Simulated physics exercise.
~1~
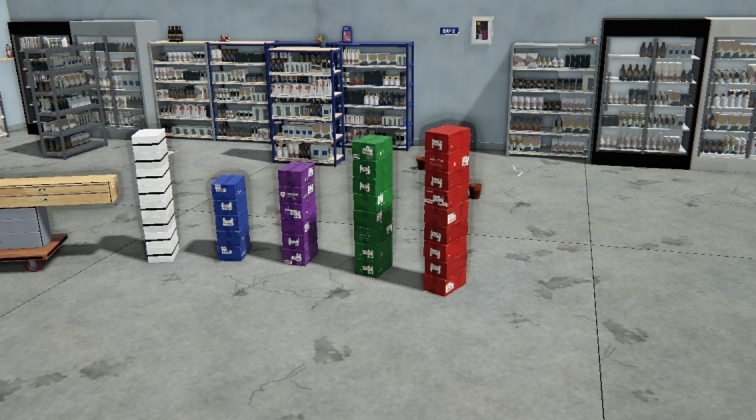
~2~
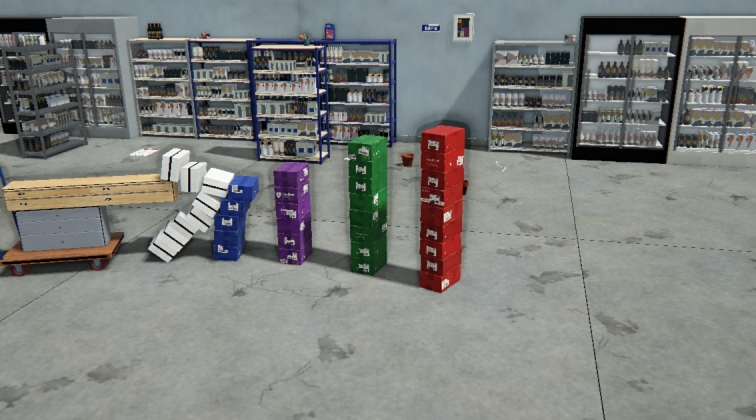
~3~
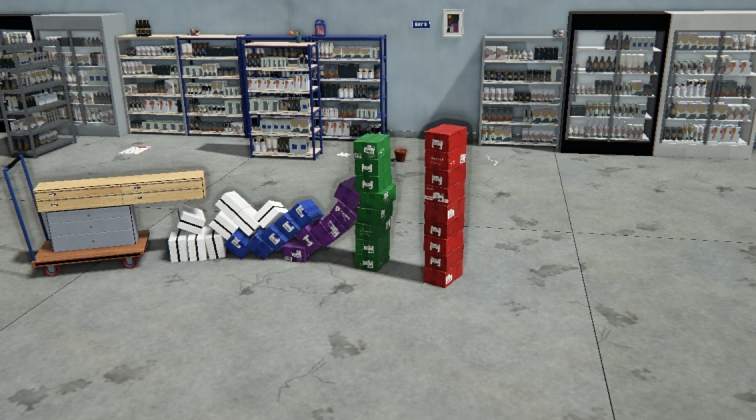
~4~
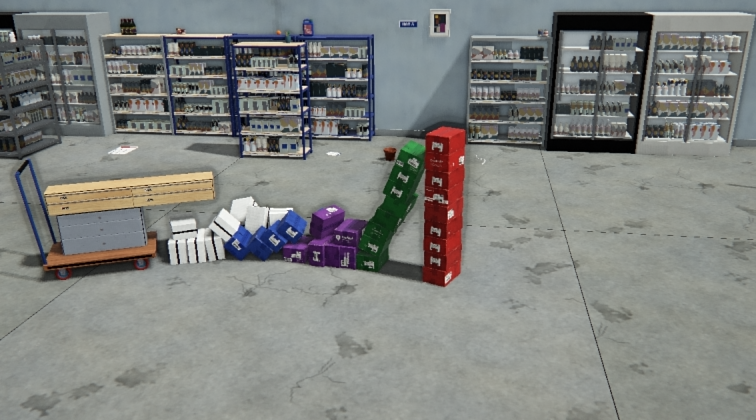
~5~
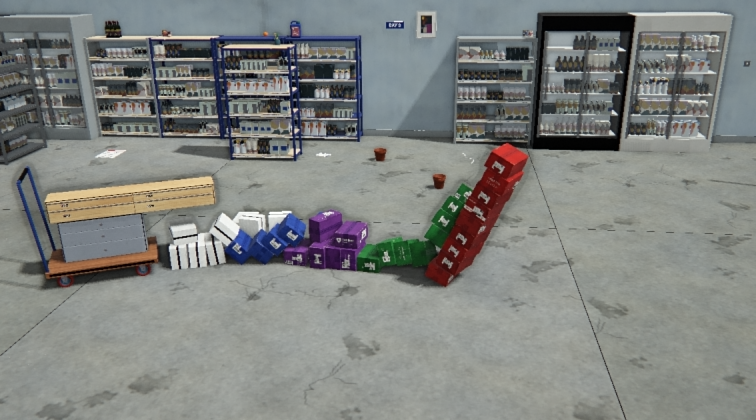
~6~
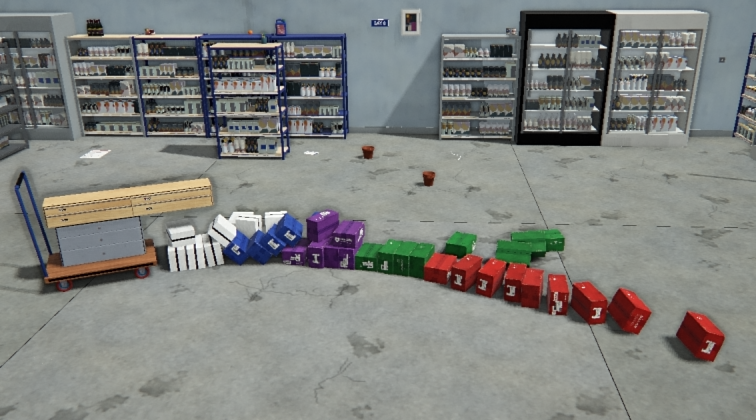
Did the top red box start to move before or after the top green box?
The top red box started to move after the top green box. The green stack was already leaning over while the red one still stood upright.
